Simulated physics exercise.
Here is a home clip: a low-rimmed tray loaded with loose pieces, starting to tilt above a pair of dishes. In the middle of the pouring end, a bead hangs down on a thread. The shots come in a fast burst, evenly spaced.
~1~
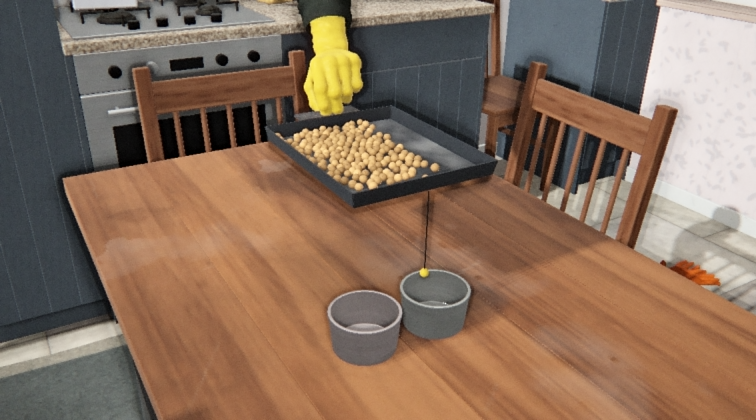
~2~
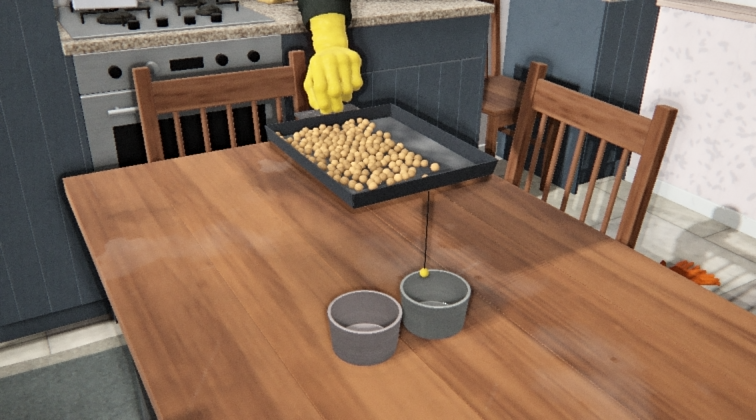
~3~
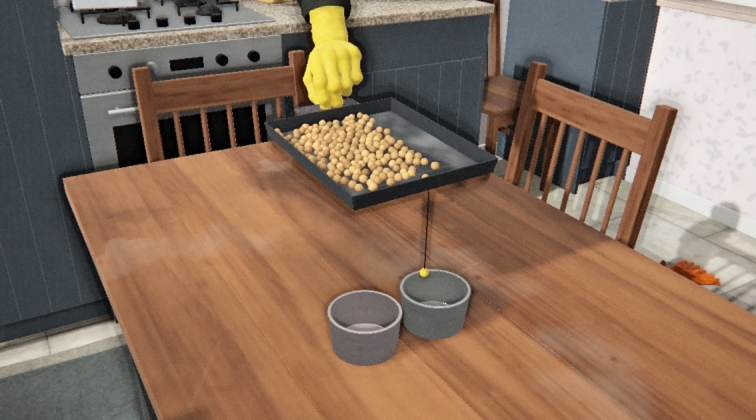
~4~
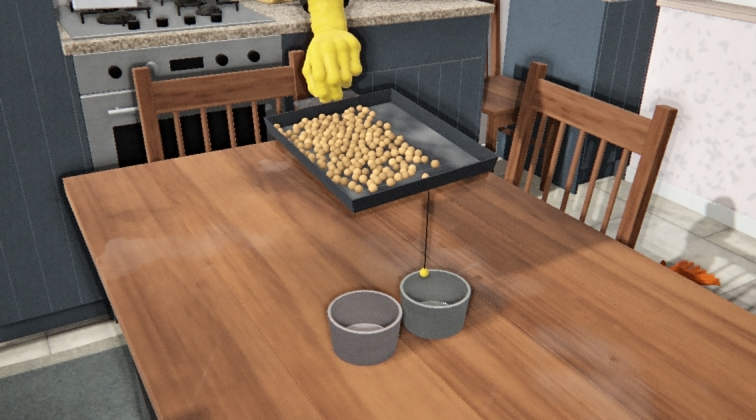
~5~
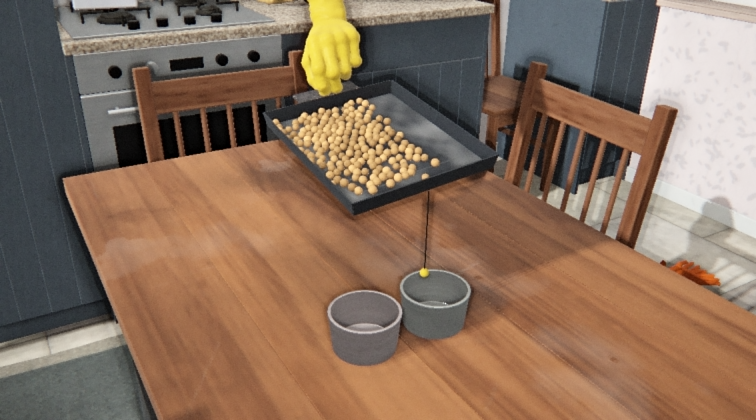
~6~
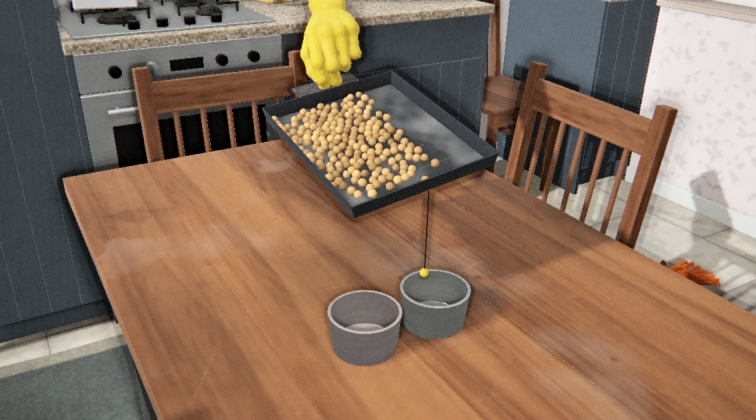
In a kitchen, a yellow-gloved hand slowly raised the back of a dark tray of small round beads above two grey dishes on a wooden table, and its front left corner dipped slightly.
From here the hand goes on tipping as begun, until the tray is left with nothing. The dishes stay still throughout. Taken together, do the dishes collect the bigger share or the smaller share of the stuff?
Most reaches the dishes.
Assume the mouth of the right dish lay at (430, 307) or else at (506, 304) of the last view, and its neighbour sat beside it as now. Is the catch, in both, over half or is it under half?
Try 1: A lesser share; try 2: A lesser share.
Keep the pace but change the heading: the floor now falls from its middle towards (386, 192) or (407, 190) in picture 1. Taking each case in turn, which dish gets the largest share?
Taking them in order: Left side, followed by left side.
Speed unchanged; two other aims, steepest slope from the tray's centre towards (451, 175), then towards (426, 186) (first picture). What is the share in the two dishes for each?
The first try gives close to 0 percent; the next gives 10 percent.
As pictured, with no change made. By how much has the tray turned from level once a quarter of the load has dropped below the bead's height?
About 75 degrees.
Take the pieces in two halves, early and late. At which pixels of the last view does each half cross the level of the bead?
I'd put it at roughly (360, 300), and after that at roughly (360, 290).
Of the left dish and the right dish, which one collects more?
That one is the leftward one.
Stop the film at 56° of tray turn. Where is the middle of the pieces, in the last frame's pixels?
The middle of the pieces lands at roughly (355, 168).
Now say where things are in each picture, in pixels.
Corners of the pouring end (354, 192) and (494, 160), level; middle of the load (347, 151), round wooden beads; left dish (383, 344); right dish (454, 318); bead on its thread (424, 273), in the first frame.
Corners of the pouring end (354, 192) and (494, 159), level; middle of the load (347, 150), in the second frame.
Corners of the pouring end (354, 195) and (494, 158), tipped barely, lowest at the left corner; middle of the load (347, 148), in the third frame.
Corners of the pouring end (354, 198) and (494, 156), tipped a little, lowest at the left corner; middle of the load (347, 145), in the fourth frame.
Corners of the pouring end (354, 201) and (495, 154), tipped a little, lowest at the left corner; middle of the load (347, 142), in the fifth frame.
Corners of the pouring end (354, 204) and (495, 152), tipped a little, lowest at the left corner; middle of the load (346, 140), almost all on the move; left dish (383, 344); right dish (454, 318), in the sixth frame.
Just after the last frame, tray tipped steeply; almost all on the tray; just a few in the air.
A moment on, tray tipped right over; about a tenth on the tray; the larger part in the left dish; about a tenth outside both; just a few in the air.
Further on, tray tipped past a quarter turn; the larger part in the left dish; about a tenth outside both.
When it is over, tray tipped past a quarter turn; the larger part in the left dish; not one in the right dish; about a tenth outside both.
